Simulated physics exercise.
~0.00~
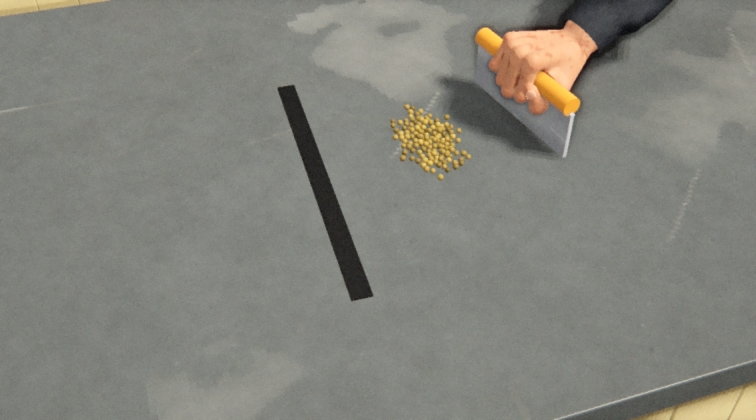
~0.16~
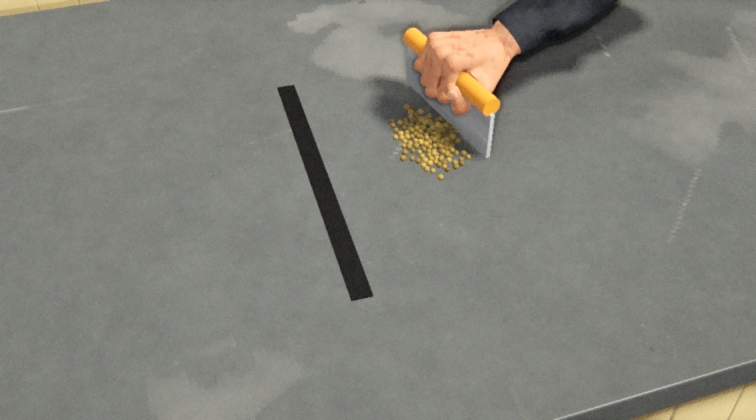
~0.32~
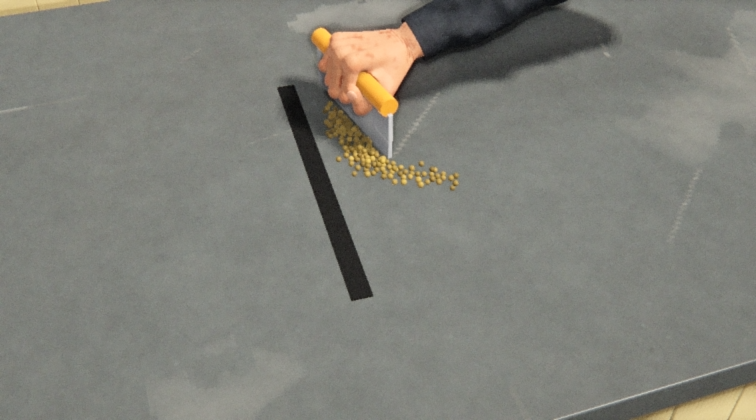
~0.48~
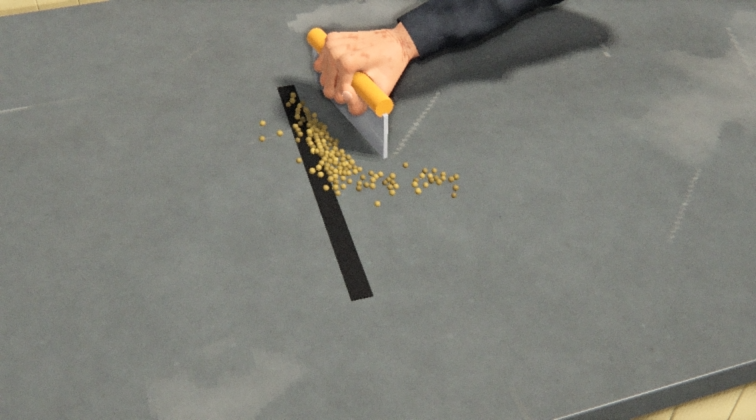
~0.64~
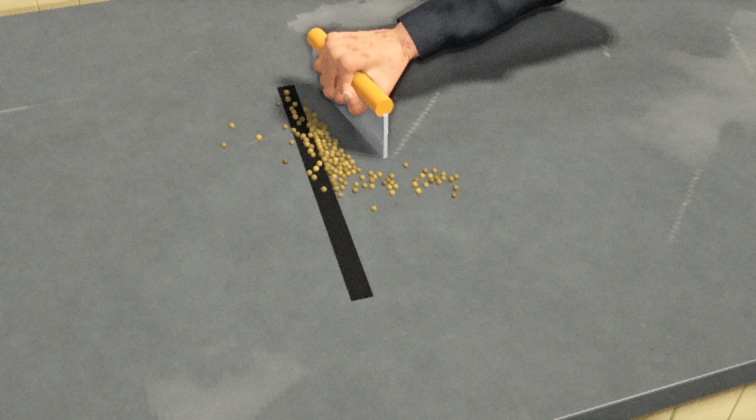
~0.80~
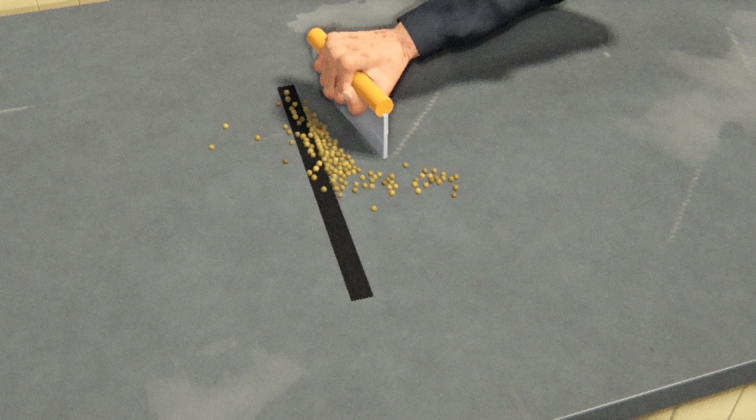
To begin with, a small heap of yellowish lentils sits on a grey tabletop between a black strip on the left and a scraper with an orange handle, held by a hand in a dark sleeve. The hand moves the scraper left until its blade reaches the heap. It pushes on, driving most of the lentils toward the strip while some trail off past the blade's near end. The blade then halts short of the strip, and lentils spill onto it, a few rolling beyond. Finally everything settles, with many lentils on or beside the strip and a few scattered to its left.
